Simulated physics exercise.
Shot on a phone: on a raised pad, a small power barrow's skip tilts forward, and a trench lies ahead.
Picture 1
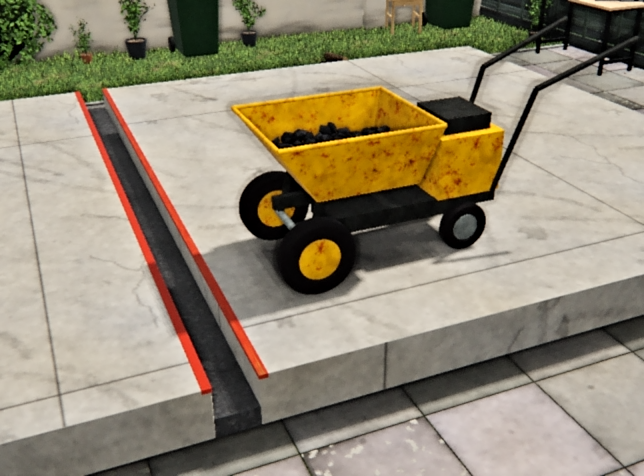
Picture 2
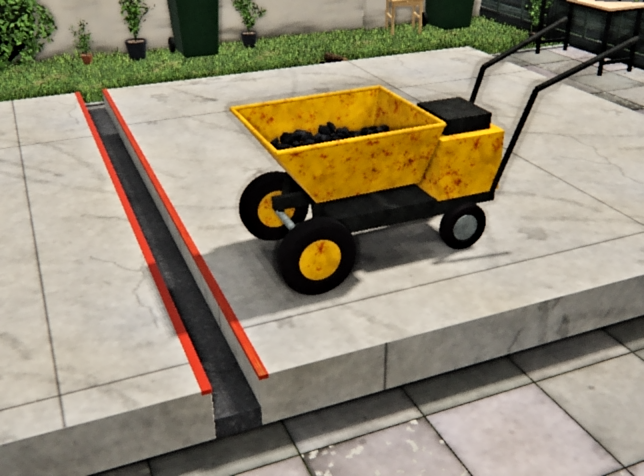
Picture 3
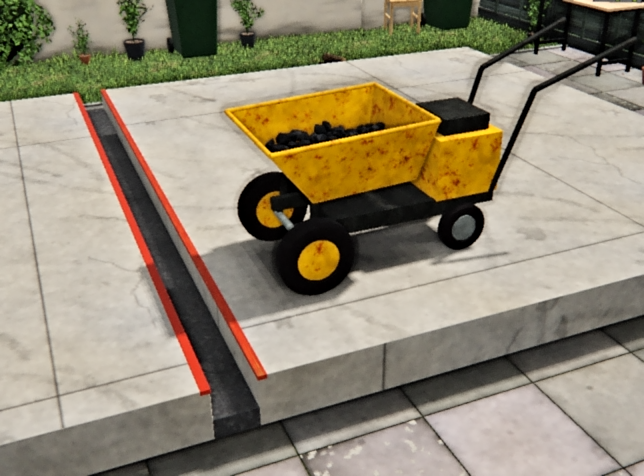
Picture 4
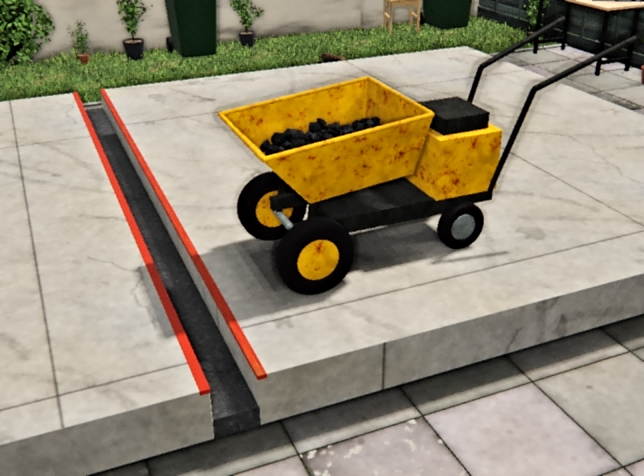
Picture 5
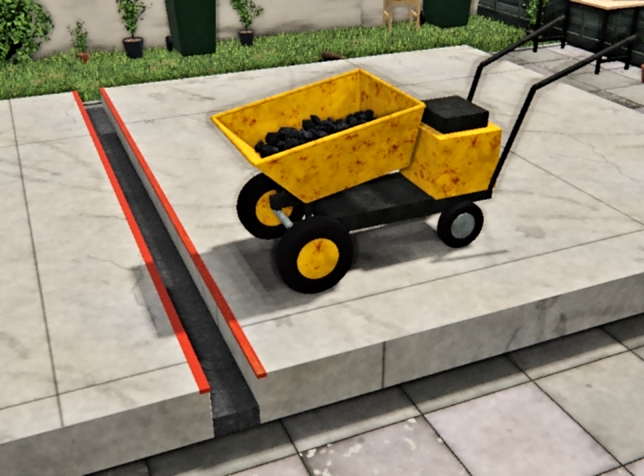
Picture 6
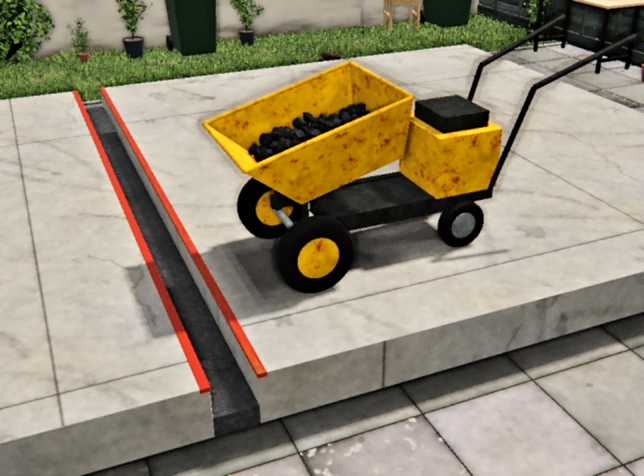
The clip opens on a small yellow power barrow standing on a raised pale pad, its level skip holding black lumps, with a narrow red-edged trench to its left. The skip then tilts gradually forward, its lip lowering toward the left while its back rises, and the wheels stay put.
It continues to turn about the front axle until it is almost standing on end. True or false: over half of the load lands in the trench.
False.
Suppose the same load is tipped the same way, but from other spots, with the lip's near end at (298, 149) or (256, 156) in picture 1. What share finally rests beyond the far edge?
I'd put it at around 20 percent the first time and 70 percent the second.
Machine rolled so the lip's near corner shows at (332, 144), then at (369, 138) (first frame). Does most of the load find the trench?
Run 1 - a majority. Run 2 - a minority.
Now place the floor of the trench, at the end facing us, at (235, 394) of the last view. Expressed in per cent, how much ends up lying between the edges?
Around 20 percent.
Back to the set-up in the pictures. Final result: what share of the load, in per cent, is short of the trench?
Roughly 0 percent.
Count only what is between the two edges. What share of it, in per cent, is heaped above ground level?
My guess is some 15 per cent.
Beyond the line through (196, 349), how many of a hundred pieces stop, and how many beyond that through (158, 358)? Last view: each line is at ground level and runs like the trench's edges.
Estimate: 60 %, then 30 %.
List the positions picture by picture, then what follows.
Lip of the skip at (278, 153), level; top of the load at (339, 143), lumps of coal; first edge of the trench at (243, 338); far edge at (190, 351), the trench under half as wide as the skip, and about as deep as wide, in the first frame.
Lip of the skip at (276, 154), level; top of the load at (338, 143), in the second frame.
Lip of the skip at (271, 157), tipped barely; top of the load at (353, 139), in the third frame.
Lip of the skip at (263, 160), tipped a little; top of the load at (347, 136), in the fourth frame.
Lip of the skip at (254, 165), tipped a little; top of the load at (354, 126), in the fifth frame.
Lip of the skip at (245, 172), tipped clearly; top of the load at (355, 129); first edge of the trench at (242, 336); far edge at (188, 350), in the sixth frame.
Soon after the last picture, skip tipped steeply; all in the skip.
A little later, skip tipped right over; most in the skip; a small part in or heaped over the trench; a small part beyond it; a stray few falling.
Later still, skip tipped right over; about a quarter in the skip; about a quarter in or heaped over the trench; about two thirds beyond it.
By the end, skip tipped right over; a small part in the skip; about a quarter in or heaped over the trench; about half beyond it.
